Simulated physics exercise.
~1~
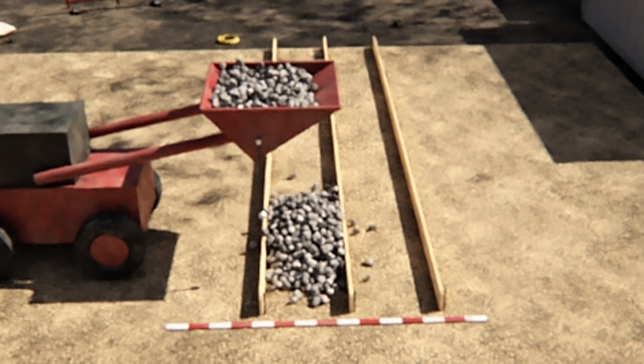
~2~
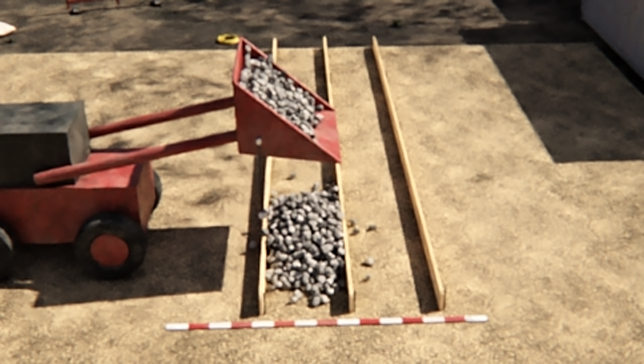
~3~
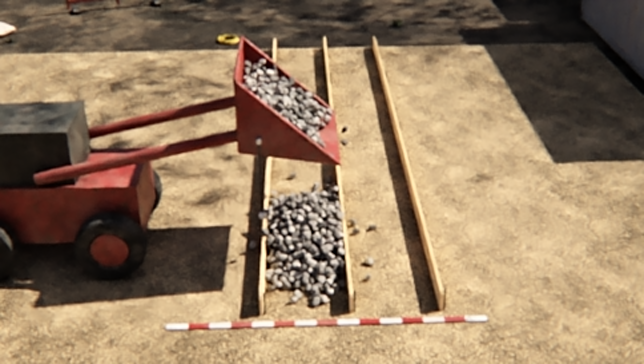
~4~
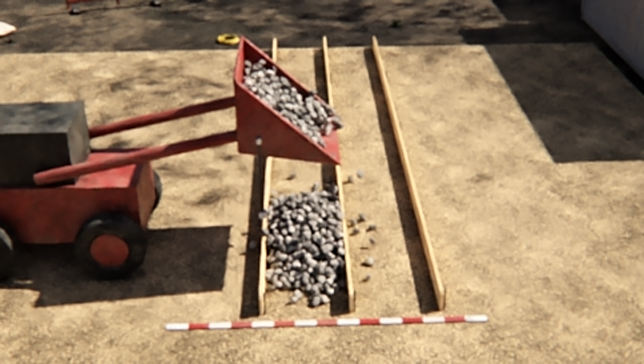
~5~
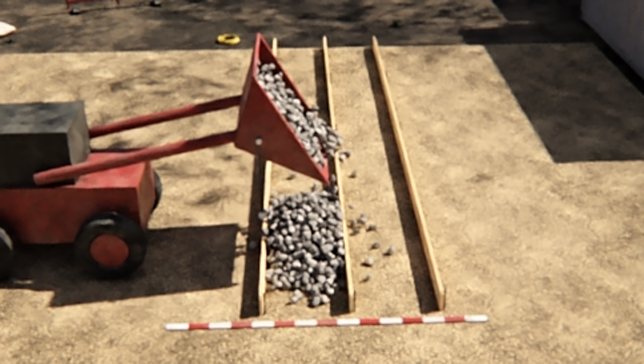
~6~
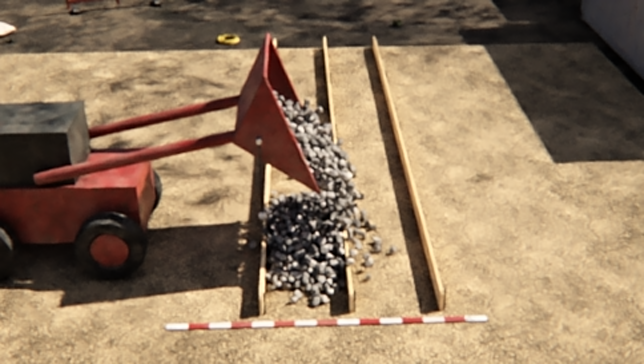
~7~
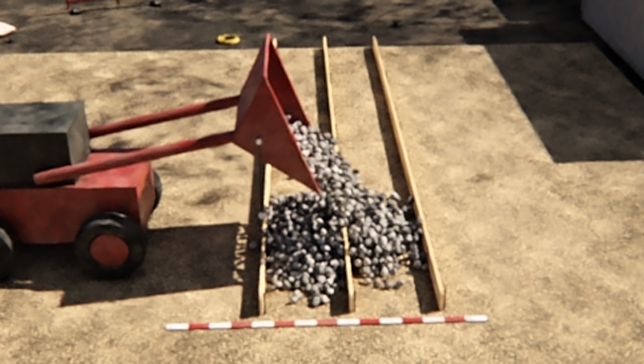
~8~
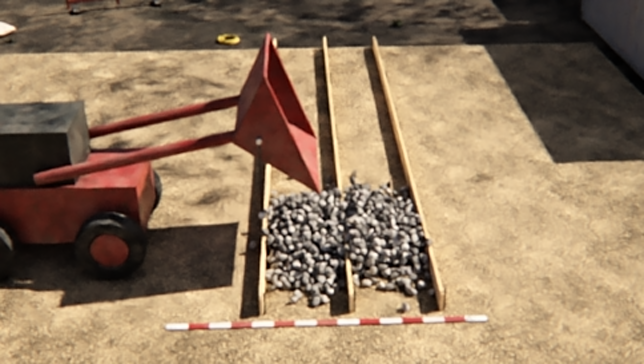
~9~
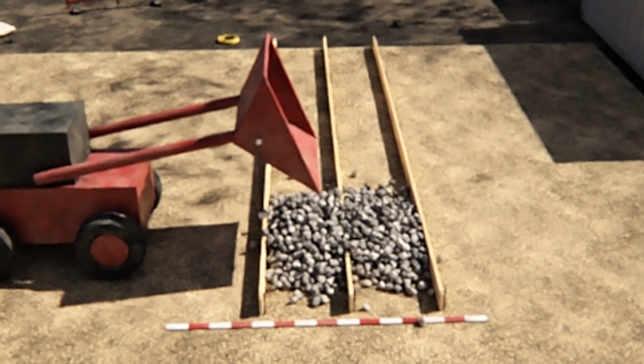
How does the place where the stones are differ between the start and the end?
At the start the stones are split between the raised bucket and a heap in the left bay. By the end they all lie on the ground, lower and farther right overall, spread across both the left and right bays.
